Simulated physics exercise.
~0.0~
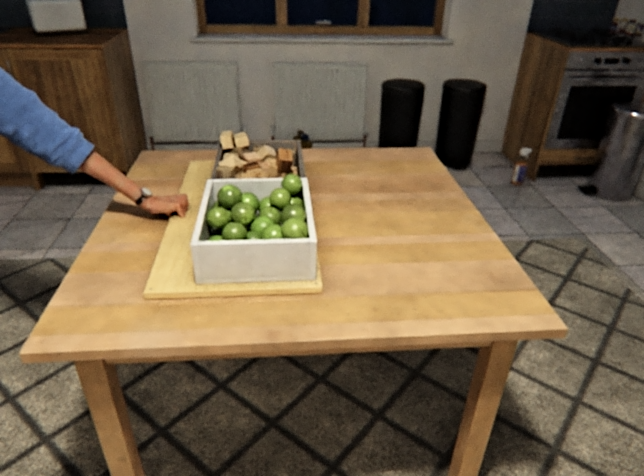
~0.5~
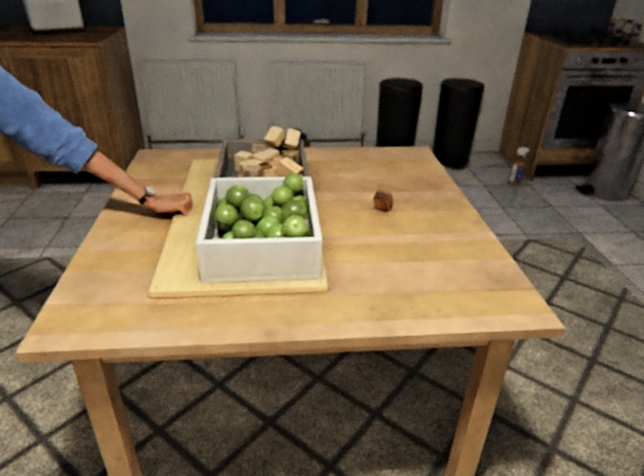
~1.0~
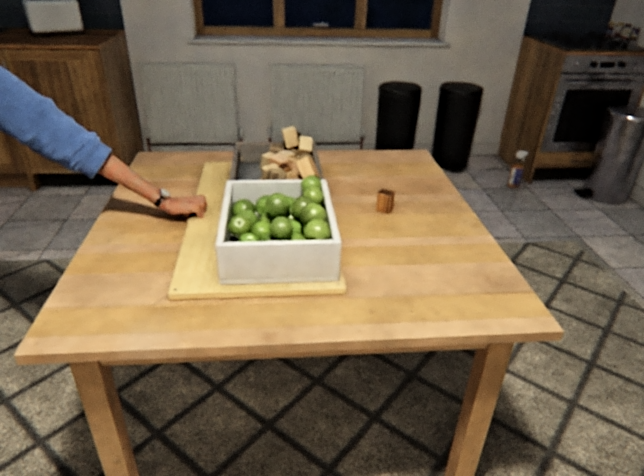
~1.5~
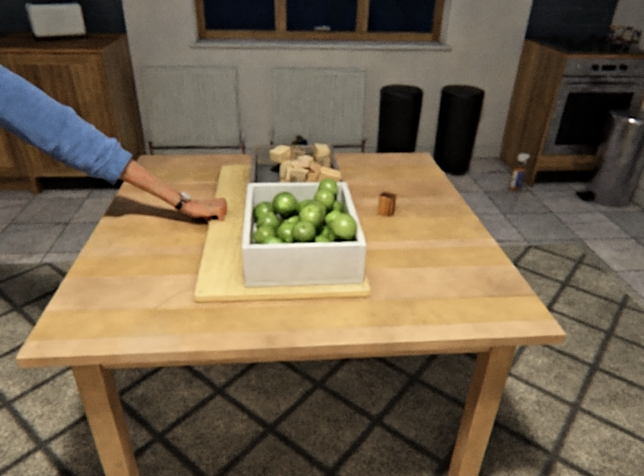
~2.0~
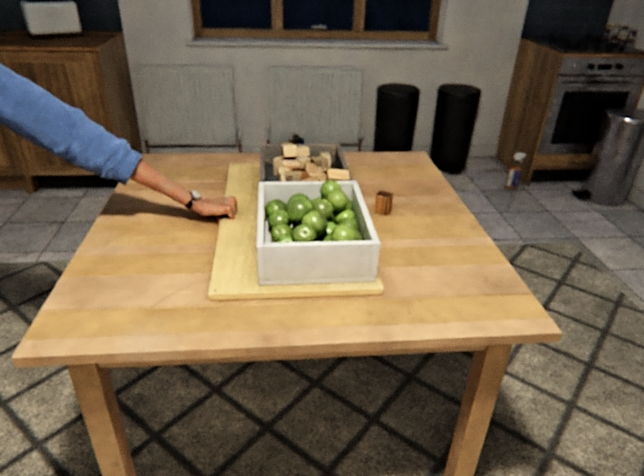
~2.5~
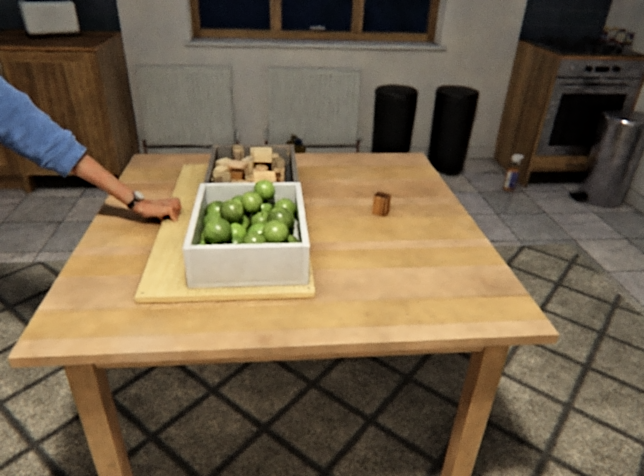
A bare arm in a blue sleeve, wearing a wristwatch, reaches in from the left to a pale board on a wooden kitchen table, seen from the front and slightly above by a gently swaying camera. On the board, a white box full of green apples stands before a grey box of wooden blocks. As the board shifts slightly right, one reddish-brown block appears on the bare tabletop to the right. The arm and board continue rightwards in stages, then move back left past their starting place. The apples remain in their box, and the lone block stays out on the table.
